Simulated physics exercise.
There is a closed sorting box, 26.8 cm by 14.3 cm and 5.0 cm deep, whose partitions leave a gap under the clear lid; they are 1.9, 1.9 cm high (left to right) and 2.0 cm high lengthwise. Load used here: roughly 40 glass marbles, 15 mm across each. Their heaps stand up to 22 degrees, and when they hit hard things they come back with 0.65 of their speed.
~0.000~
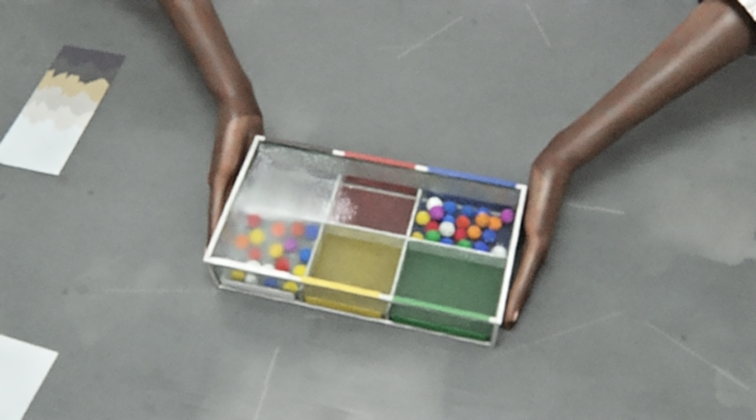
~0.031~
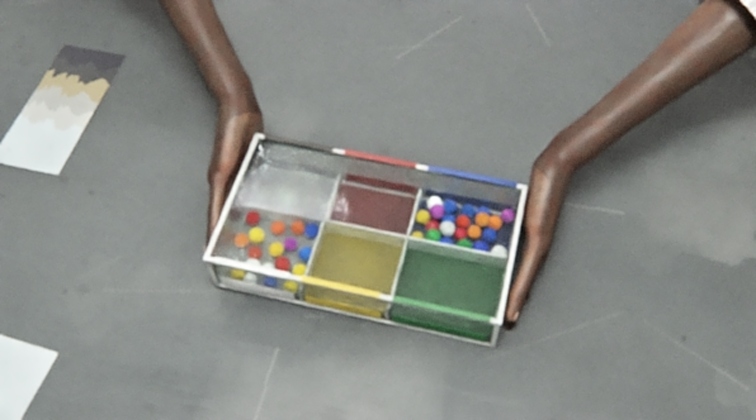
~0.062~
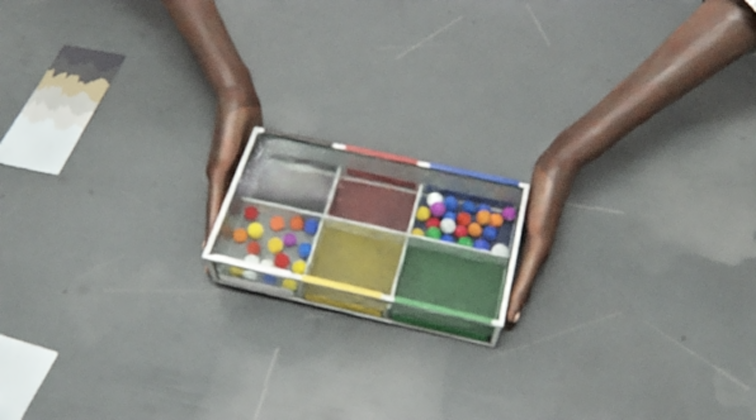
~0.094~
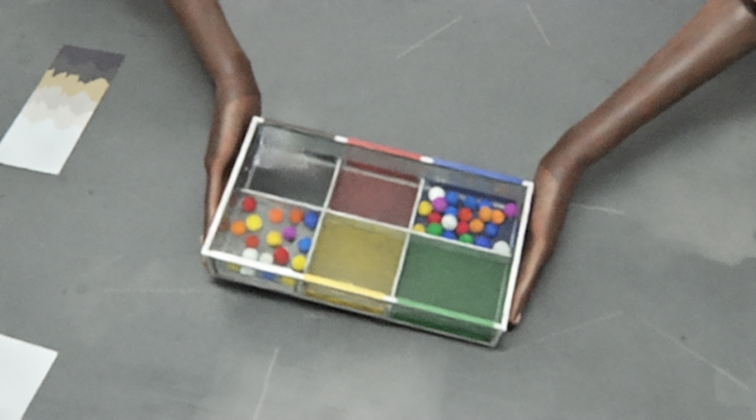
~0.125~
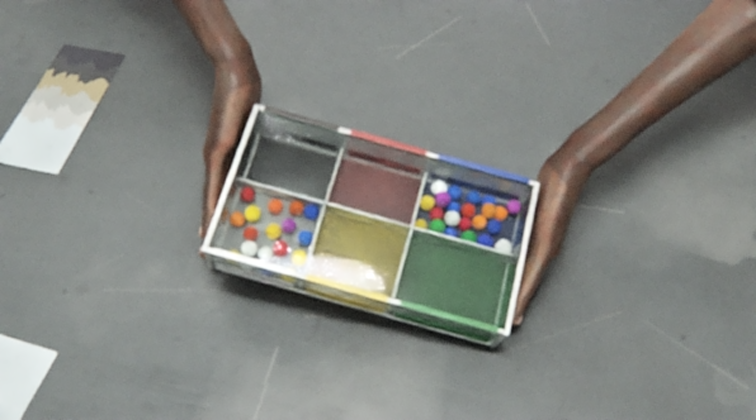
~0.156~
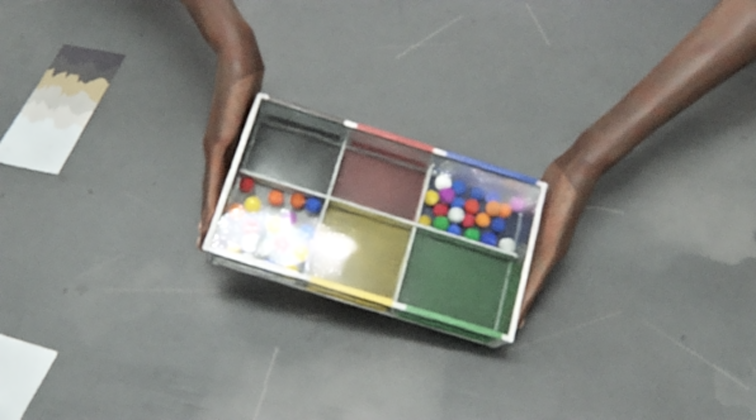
A clear-lidded, white-edged box of small multicoloured balls is held between two hands above a scratched grey surface, seen from above. Its six compartments include plain dark, red, yellow and green ones, with balls at lower left and in the blue one at upper right. The hands gradually tilt the box, its far edge rising and right side dipping slightly, while glare shifts across the lid and the camera stays still.
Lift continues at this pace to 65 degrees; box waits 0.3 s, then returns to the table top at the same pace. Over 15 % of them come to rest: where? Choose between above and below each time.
Red: Below, blue: Above, green: Above, yellow: Below, white: Above, black: Below.
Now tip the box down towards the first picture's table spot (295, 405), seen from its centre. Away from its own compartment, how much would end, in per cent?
Something like 20 in a hundred.
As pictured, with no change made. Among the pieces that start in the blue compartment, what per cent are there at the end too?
About 70 per cent.
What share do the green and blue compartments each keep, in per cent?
Final shares - green 30 percent, blue 40 percent.
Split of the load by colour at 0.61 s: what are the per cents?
It splits as red 0, blue 45, green 10, yellow 10, white 30 and black 0 percent.
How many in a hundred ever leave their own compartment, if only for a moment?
Around 40 percent.
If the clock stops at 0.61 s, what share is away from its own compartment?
About 20 %.
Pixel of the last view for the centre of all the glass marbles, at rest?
Close to pixel (442, 287).
After 0.61 s, tilt 65 degrees; blue 45 %, green 10 %, yellow 10 %, white 30 %.
After 0.91 s, tilt 40 degrees; blue 40 %, green 30 %, yellow 10 %, white 20 %.
After 1.31 s, tilt 0 degrees; blue 40 %, green 30 %, yellow 10 %, white 20 %.
At rest (2.2 s), red 0 %, blue 40 %, green 30 %, yellow 10 %, white 20 %, black 0 %.
